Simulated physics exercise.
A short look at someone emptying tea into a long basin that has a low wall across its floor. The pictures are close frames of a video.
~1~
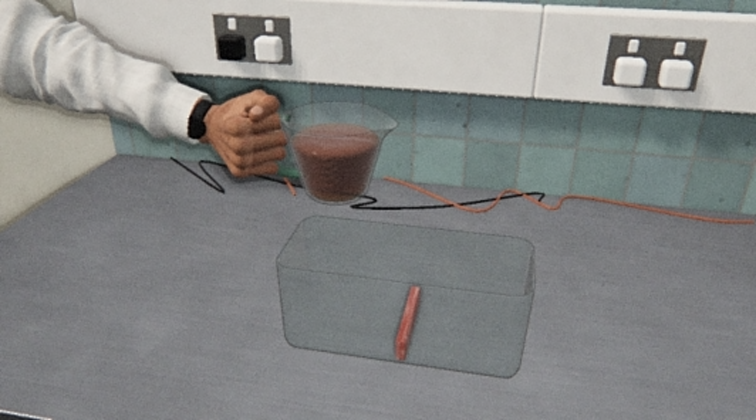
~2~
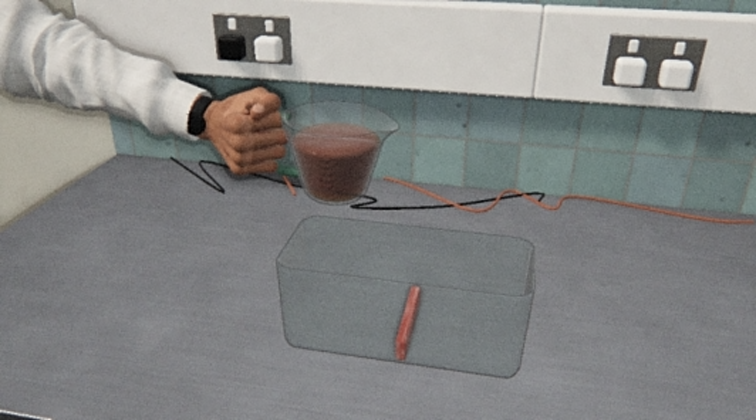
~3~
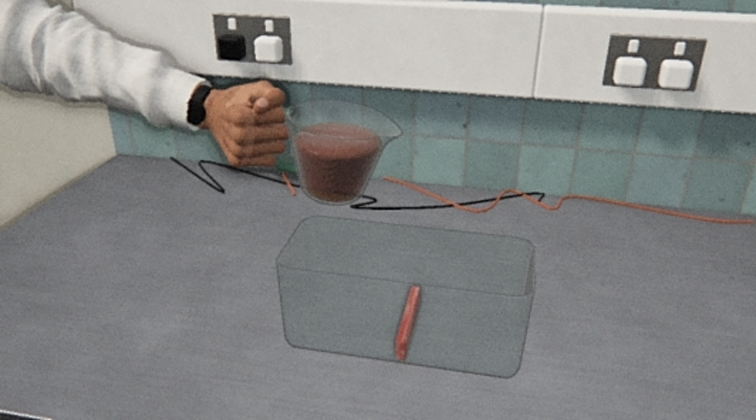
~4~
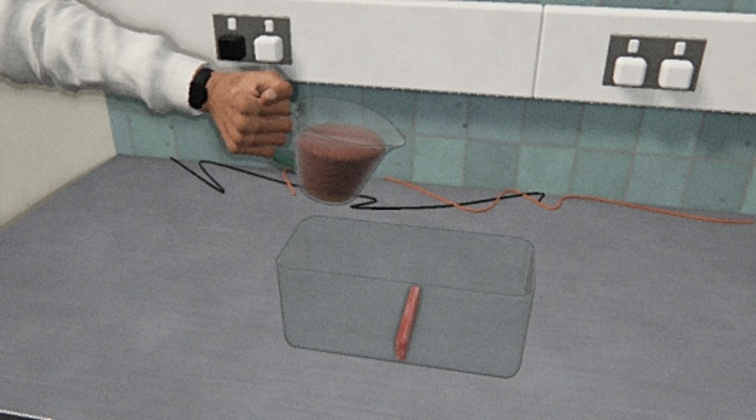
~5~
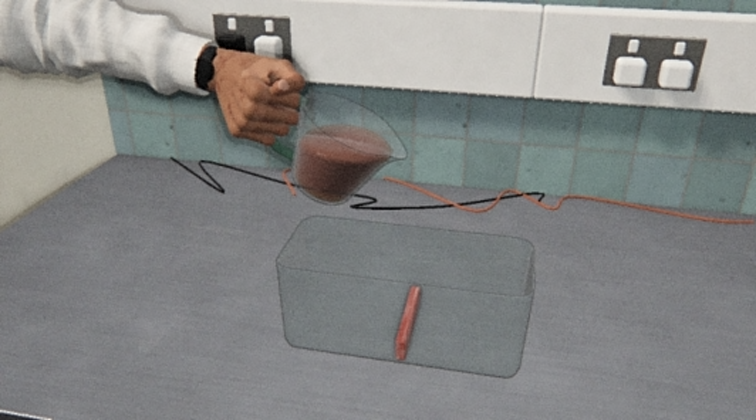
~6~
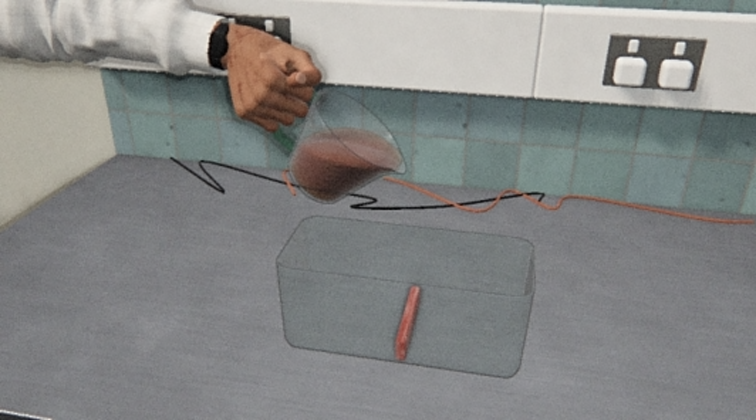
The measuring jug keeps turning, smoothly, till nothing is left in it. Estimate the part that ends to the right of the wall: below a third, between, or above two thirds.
In the end between a third and two thirds is right of the wall.
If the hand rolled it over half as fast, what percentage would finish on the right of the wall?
Some 75 per cent.
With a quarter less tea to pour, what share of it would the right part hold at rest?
Roughly 45 in a hundred.
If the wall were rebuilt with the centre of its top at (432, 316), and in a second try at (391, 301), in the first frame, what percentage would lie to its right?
Roughly 30 per cent, and 80 per cent.
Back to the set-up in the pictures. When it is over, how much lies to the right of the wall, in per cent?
About 50 per cent.
A moment on, the measuring jug is tipped right over and 22 per cent is still to pour, 13 is left of the wall and 41 right of it.
Next, the measuring jug is tipped right over and 0 per cent is still to pour, 43 is left of the wall and 53 right of it.
Then the measuring jug is tipped right over and 0 per cent is still to pour, 44 is left of the wall and 52 right of it.
Later the measuring jug is tipped right over and 0 per cent is still to pour, 45 is left of the wall and 52 right of it.
In the end 45 per cent lies left of the wall, 52 right of it and 3 outside.
